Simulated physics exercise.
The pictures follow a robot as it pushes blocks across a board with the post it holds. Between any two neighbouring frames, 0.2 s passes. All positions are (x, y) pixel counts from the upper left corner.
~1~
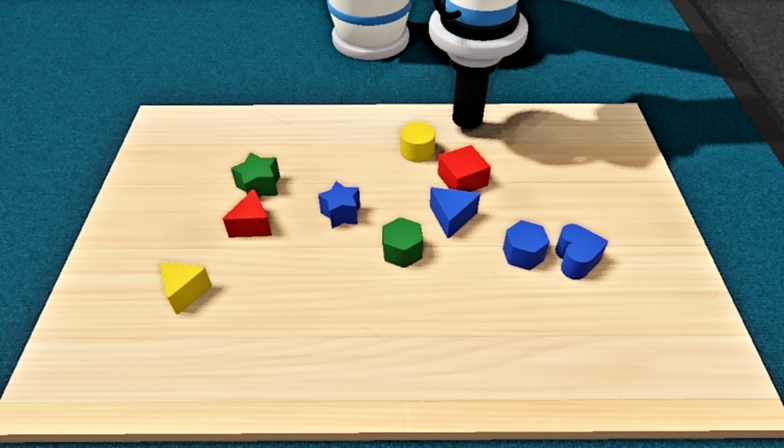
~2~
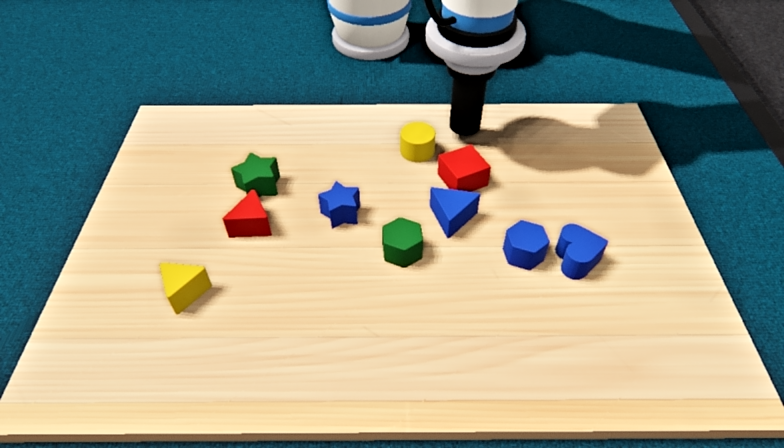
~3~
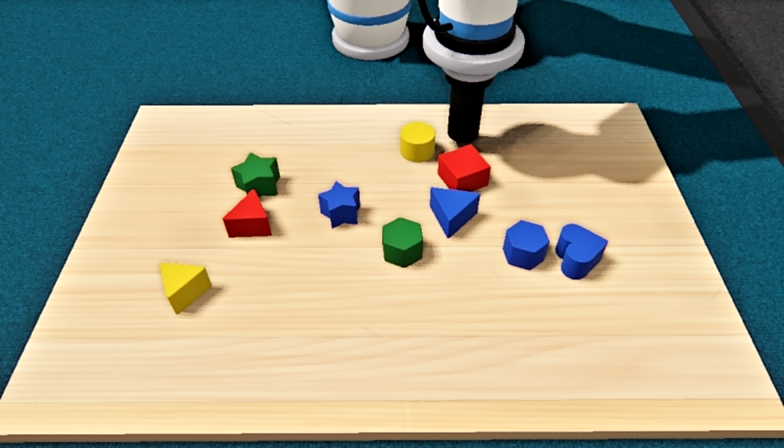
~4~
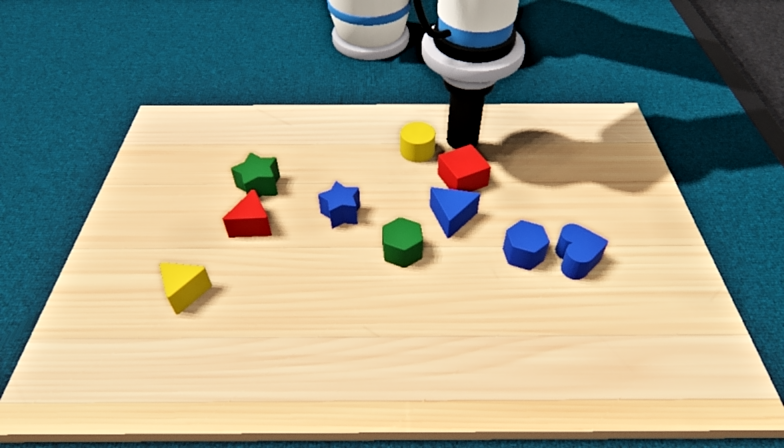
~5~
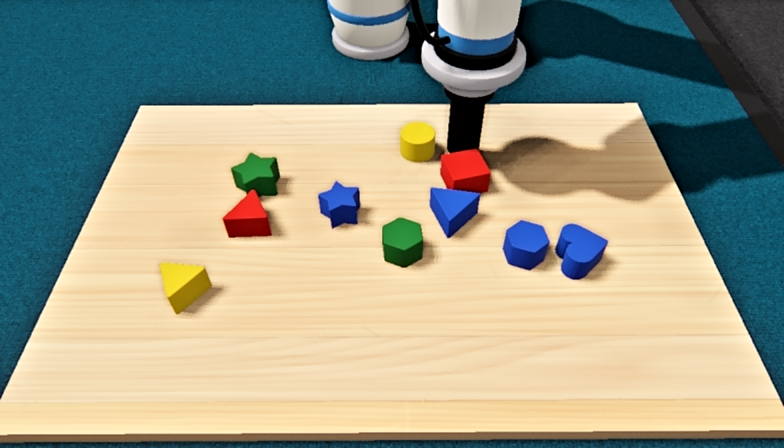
On a wooden board, a robot arm's black post moves down and nudges the red block slightly.
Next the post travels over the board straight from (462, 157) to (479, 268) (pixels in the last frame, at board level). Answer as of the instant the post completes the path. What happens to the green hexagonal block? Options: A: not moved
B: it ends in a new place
(B)
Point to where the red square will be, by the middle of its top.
By then it is at (449, 273).
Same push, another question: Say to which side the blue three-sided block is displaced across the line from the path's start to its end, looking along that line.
With start-to-end as forward, it shifts right.
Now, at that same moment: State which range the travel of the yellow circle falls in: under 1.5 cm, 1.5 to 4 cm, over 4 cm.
Under 1.5 cm.
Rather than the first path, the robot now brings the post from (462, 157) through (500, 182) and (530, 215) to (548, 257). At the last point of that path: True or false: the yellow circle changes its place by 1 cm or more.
False.
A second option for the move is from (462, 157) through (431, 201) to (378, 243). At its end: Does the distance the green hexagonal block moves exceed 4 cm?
No - that is not the case.
On the path given first. One third of the way, post (468, 181); blue three-sided block (445, 221); red square (465, 198), turned 30° clockwise.
Two thirds of the way, post (474, 218); green hexagonal block (393, 239), turned 20° clockwise; blue three-sided block (426, 253), turned 35° clockwise; red square (462, 237), turned 50° clockwise.
At the end, post (480, 259); green hexagonal block (390, 239), turned 30° clockwise; yellow circle not moved; blue three-sided block (406, 274), turned 55° clockwise; red square (449, 273), turned 85° clockwise; blue hexagonal block not moved.
